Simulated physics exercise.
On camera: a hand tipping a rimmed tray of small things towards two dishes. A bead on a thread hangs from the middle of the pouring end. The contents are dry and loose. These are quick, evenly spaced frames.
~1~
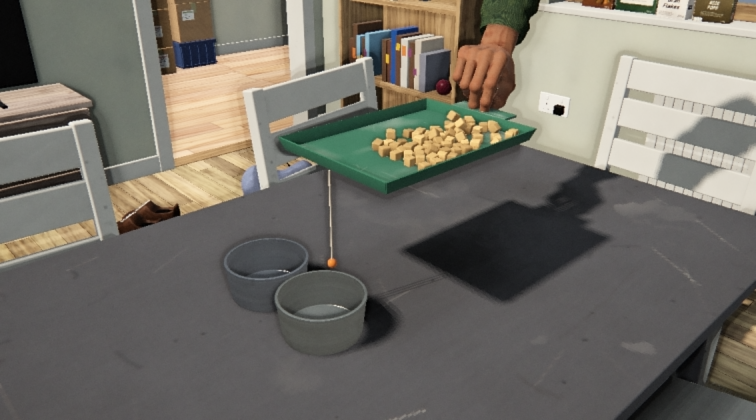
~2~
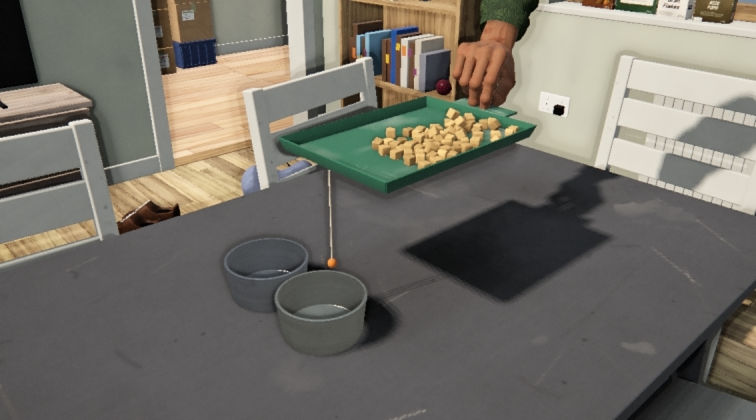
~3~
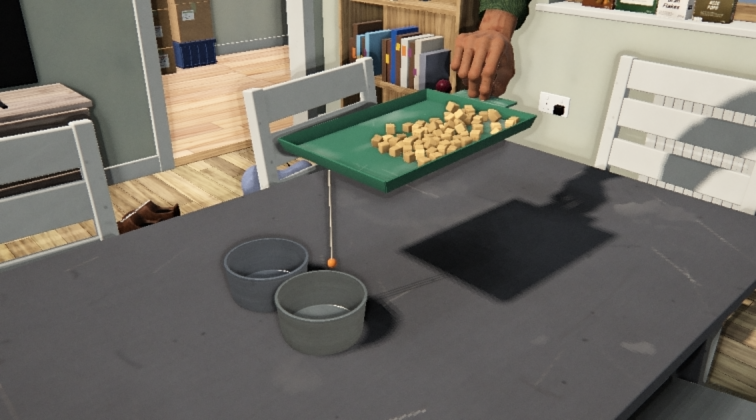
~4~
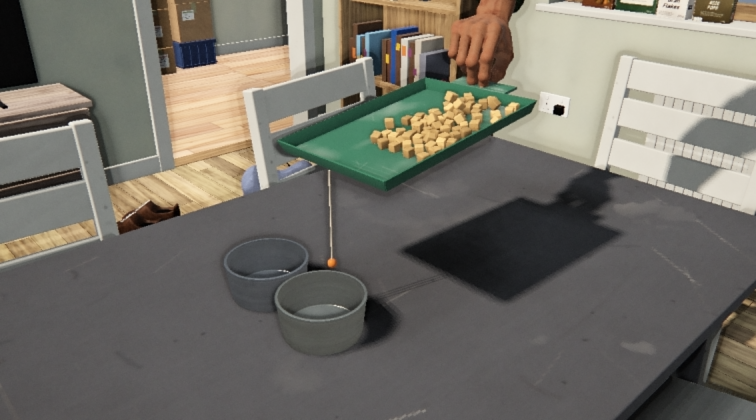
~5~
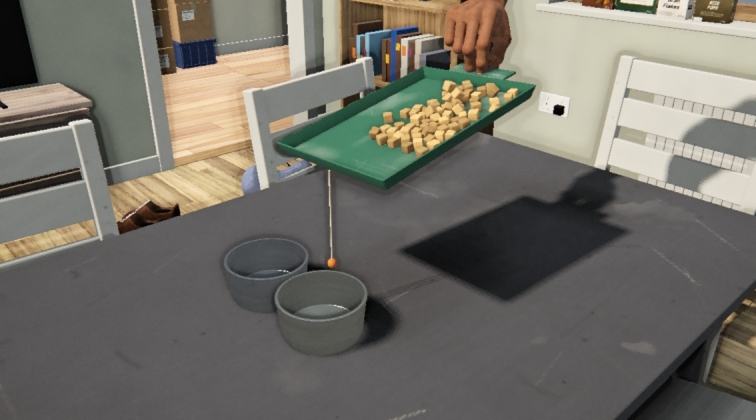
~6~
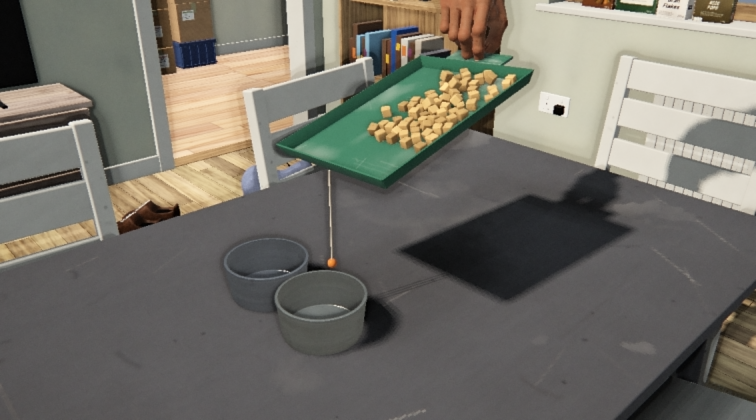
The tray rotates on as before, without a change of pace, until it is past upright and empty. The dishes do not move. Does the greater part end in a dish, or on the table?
Together they catch the larger part.
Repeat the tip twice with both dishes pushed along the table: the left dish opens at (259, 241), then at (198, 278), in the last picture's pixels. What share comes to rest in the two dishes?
In turn 70 and 0 in a hundred.
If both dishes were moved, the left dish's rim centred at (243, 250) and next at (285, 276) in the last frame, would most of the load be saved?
In turn: Over half; above a half.
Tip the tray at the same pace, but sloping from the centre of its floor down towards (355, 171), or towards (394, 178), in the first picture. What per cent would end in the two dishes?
In turn 50 and 20 in a hundred.
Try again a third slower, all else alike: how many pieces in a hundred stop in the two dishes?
Roughly 90 in a hundred.
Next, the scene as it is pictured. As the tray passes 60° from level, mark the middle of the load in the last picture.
At about (313, 154).
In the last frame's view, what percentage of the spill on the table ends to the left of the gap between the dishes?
Close to 70 per cent.
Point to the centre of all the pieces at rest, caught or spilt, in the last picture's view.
At about (279, 292).
Soon, tray tipped steeply; most on the tray; a stray few in the right dish; a stray few in the left dish; about a quarter in the air.
A while on, tray tipped right over; about a quarter on the tray; a small part in the right dish; about a third in the left dish; a small part outside both; a small part in the air.
Towards the end, tray tipped past a quarter turn; about a quarter in the right dish; about half in the left dish; about a quarter outside both.
Finally, tray tipped past a quarter turn; about a quarter in the right dish; about half in the left dish; about a quarter outside both.
